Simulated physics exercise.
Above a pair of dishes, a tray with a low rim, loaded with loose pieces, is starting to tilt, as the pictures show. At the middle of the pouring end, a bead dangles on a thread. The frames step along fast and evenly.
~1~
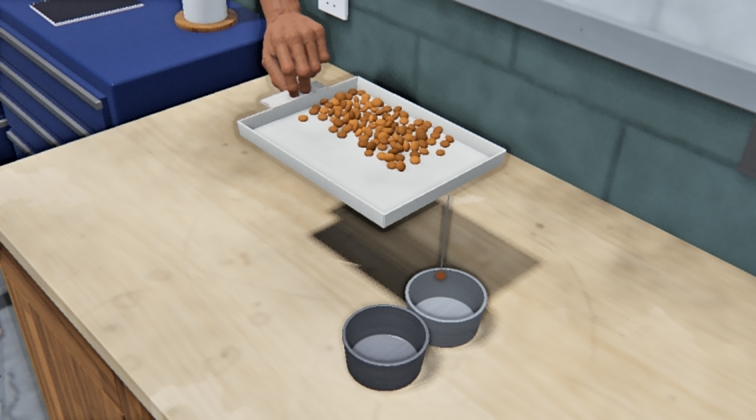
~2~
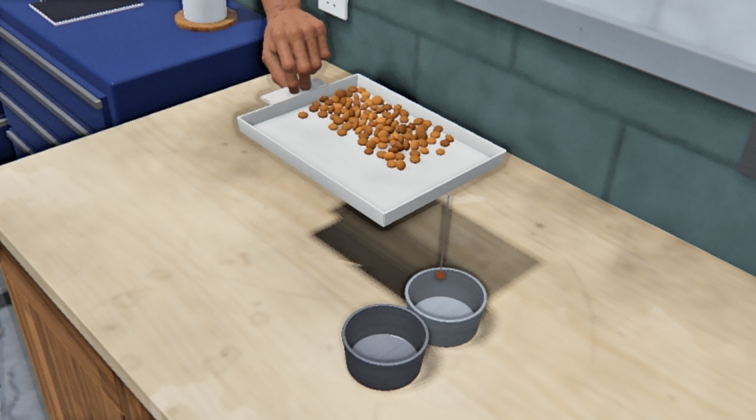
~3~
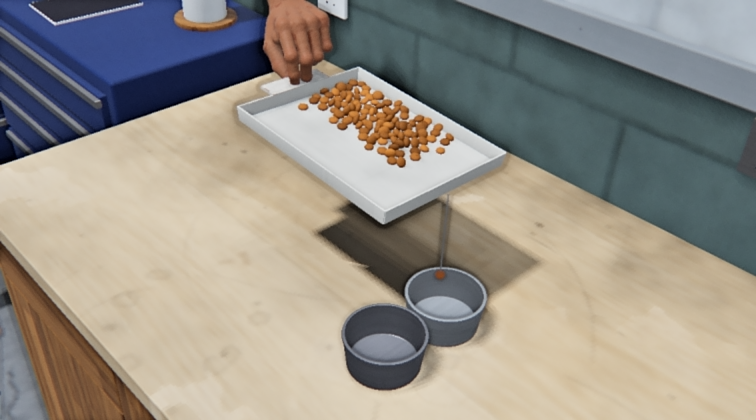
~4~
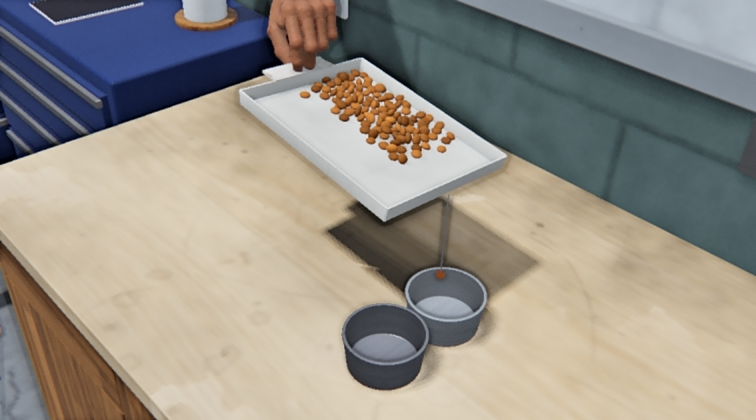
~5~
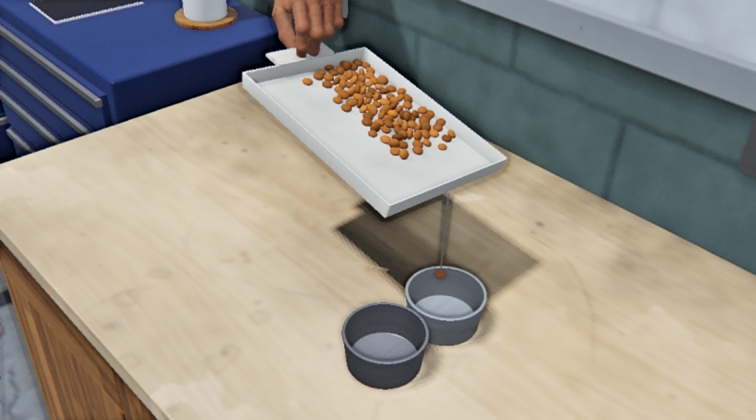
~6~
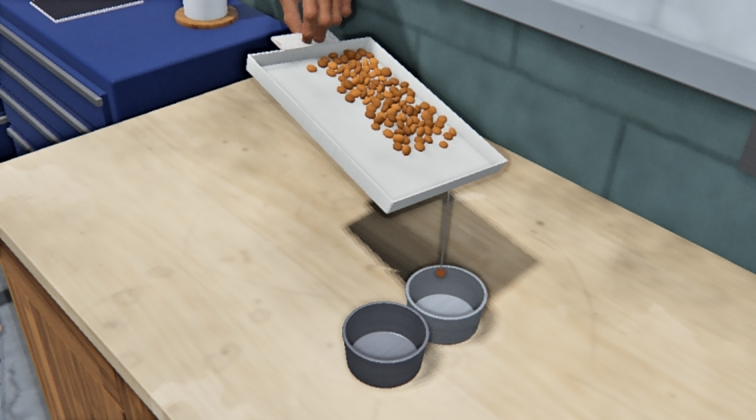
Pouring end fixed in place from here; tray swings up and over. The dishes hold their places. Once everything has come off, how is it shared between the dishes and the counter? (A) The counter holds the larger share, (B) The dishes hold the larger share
The counter holds the larger share.
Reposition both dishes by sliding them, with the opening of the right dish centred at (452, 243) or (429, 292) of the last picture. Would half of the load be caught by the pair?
At place one the minor share; at place two the minor share.
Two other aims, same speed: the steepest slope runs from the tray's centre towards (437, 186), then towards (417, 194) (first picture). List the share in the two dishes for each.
Roughly 30 % in the first case and 50 % in the second.
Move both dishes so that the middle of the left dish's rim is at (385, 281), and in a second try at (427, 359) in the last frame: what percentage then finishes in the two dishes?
Roughly 10 % and 0 %.
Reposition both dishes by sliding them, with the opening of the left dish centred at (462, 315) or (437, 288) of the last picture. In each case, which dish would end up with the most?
Try 1: The dish to the right; try 2: The dish to the right.
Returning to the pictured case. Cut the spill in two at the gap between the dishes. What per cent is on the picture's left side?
Roughly 0 in a hundred.
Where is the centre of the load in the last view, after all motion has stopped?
Close to (503, 289).
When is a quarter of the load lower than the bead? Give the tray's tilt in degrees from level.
Near 80 degrees.
Just after the last frame, tray tipped steeply; almost all on the tray; just a few in the air.
A moment on, tray tipped right over; roughly a third on the tray; just a few in the right dish; roughly two thirds outside both; about a tenth in the air.
Further on, tray tipped past a quarter turn; just a few in the right dish; almost all outside both; just a few in the air.
When it is over, tray tipped past a quarter turn; not one in the left dish; just a few in the right dish; almost all outside both.
